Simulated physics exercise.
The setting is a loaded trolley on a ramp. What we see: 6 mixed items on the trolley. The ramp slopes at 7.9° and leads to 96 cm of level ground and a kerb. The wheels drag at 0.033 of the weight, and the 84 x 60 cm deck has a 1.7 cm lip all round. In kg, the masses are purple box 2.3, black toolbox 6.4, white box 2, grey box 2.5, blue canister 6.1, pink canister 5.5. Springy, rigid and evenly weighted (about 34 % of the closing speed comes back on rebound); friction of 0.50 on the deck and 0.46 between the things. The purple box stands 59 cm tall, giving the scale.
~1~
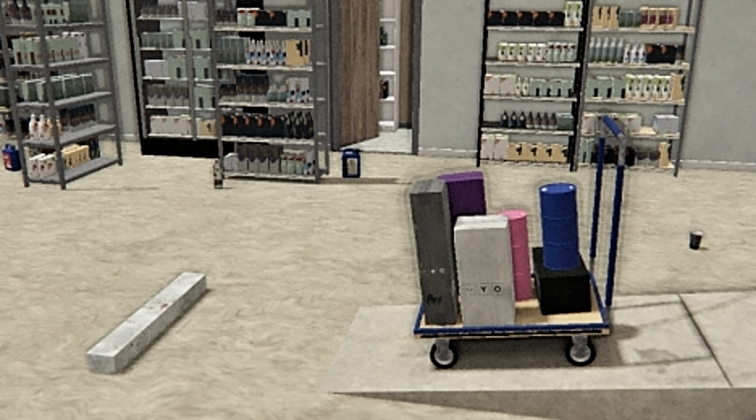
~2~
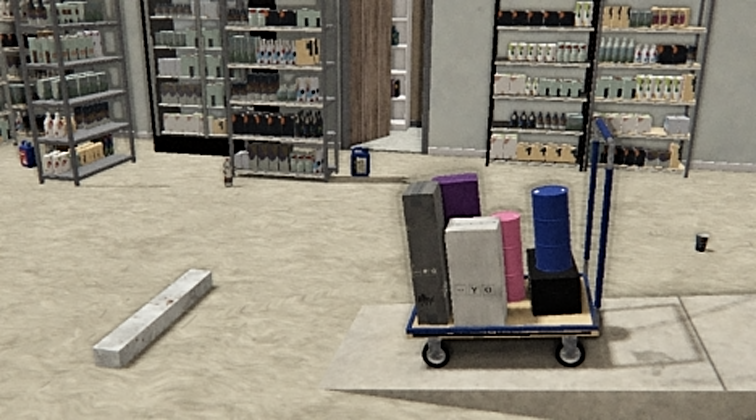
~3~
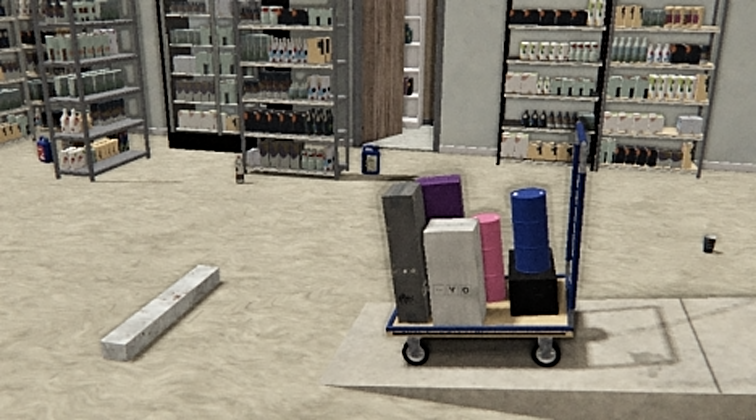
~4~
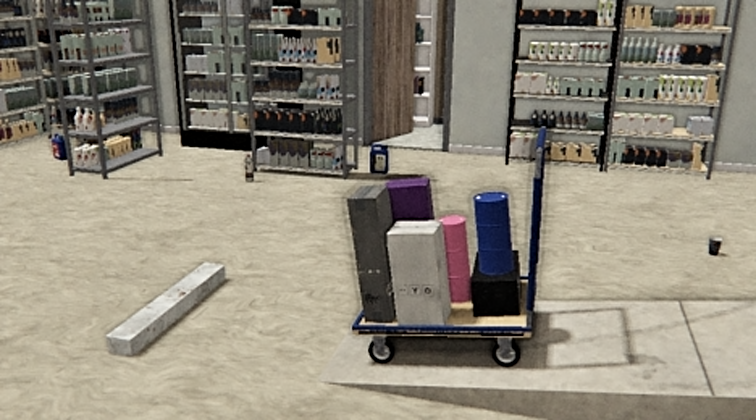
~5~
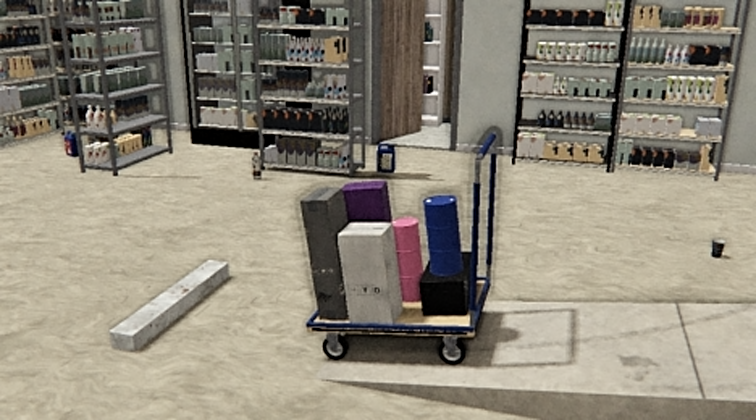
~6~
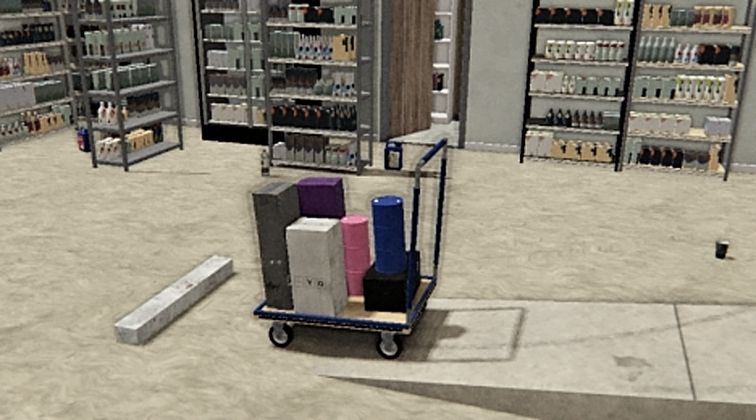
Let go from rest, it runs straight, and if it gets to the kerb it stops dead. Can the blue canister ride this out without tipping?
I think it doesn't overbalance.
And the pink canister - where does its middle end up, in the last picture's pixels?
(192, 263).
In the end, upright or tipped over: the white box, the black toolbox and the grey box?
Well, the white box holds steady, the black toolbox holds steady, and the grey box tumbles down.
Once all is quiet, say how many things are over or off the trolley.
3.
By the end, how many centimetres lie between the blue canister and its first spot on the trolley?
8 cm.
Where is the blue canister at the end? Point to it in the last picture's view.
It finishes at roughly (266, 226).
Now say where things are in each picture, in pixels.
In the first frame, 141 cm to the kerb; blue canister (560, 226).
In the second frame, 139 cm to the kerb; white box (477, 272); grey box (429, 253).
In the third frame, 130 cm to the kerb; pink canister (489, 258).
In the fourth frame, 114 cm to the kerb; black toolbox (497, 282); white box (420, 274).
In the fifth frame, 91 cm to the kerb; grey box (331, 254); pink canister (409, 260).
In the sixth frame, 62 cm to the kerb; blue canister (389, 235).
Then, 0.60 s past the last view, trolley at the kerb; blue canister shifted 6 cm near (271, 227); grey box tipped 5° against what carries it; pink canister tipped 5° against what carries it.
Then, 0.90 s past the last view, trolley at the kerb; grey box now off the trolley; blue canister tipped 14° against what carries it near (258, 223); pink canister tipped 32° against what carries it.
Then, 1.10 s past the last view, trolley at the kerb; purple box now off the trolley; blue canister shifted 9 cm near (265, 226); pink canister tipped 60° against what carries it.
Then, 1.40 s past the last view, trolley at the kerb; blue canister shifted 9 cm near (266, 226); pink canister on its side; black toolbox shifted 7 cm.
Finally, off the trolley and tipped over, purple box and grey box; on their side or leaning hard on the trolley, pink canister; the other 3 still in place (within 10 cm). Final places as that camera would see them, blue canister near (266, 226).
